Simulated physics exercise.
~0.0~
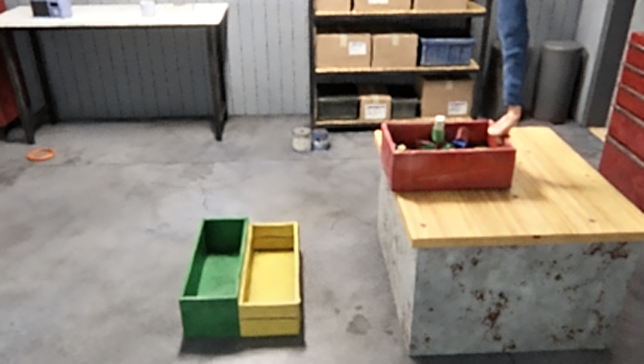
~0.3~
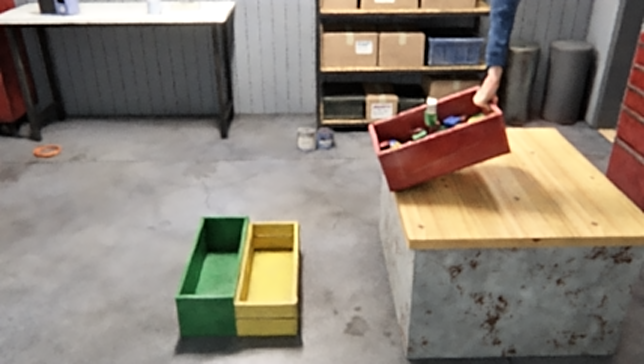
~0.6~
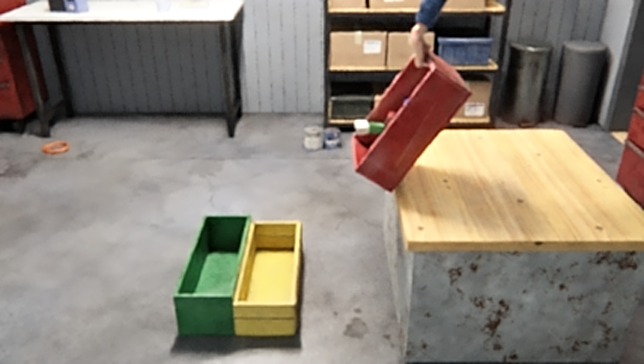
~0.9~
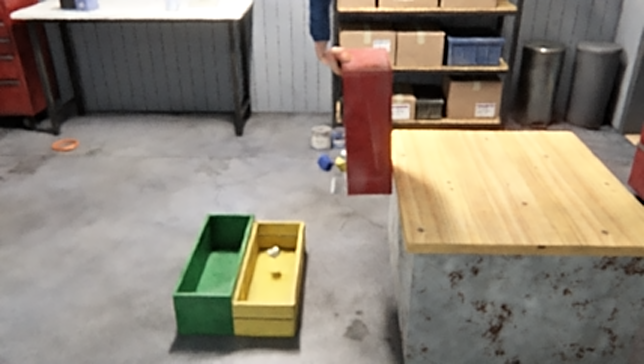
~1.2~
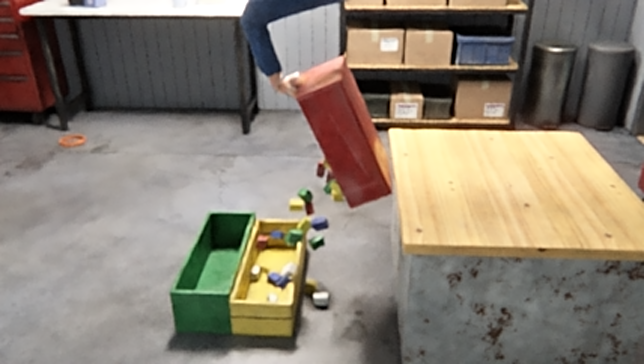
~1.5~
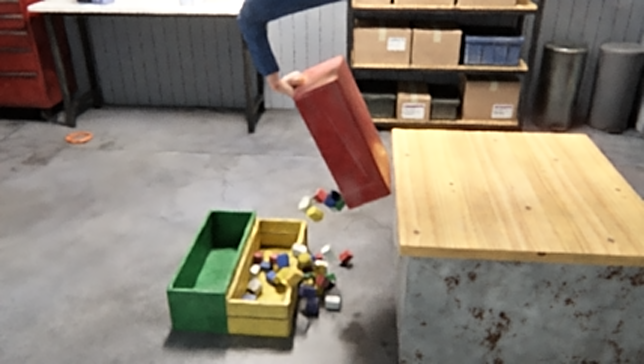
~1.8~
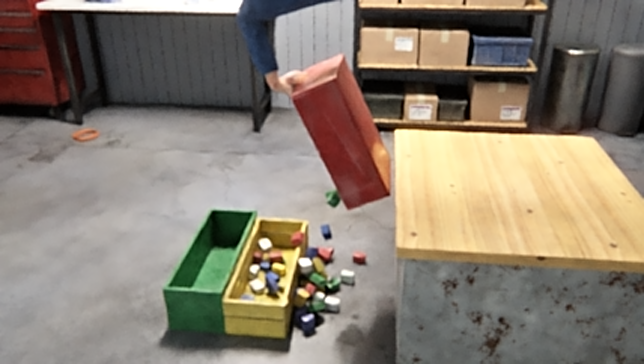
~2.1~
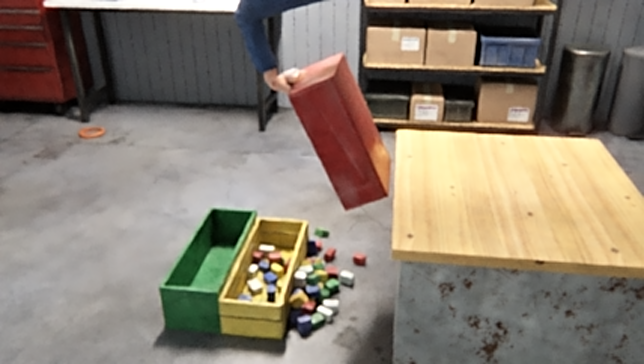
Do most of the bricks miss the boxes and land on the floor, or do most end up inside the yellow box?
Most of the bricks miss and land on the floor between the bench and the yellow box, while a smaller share ends up in the yellow box.
An arm tips bricks from a red crate, some into a yellow box, more beside it.
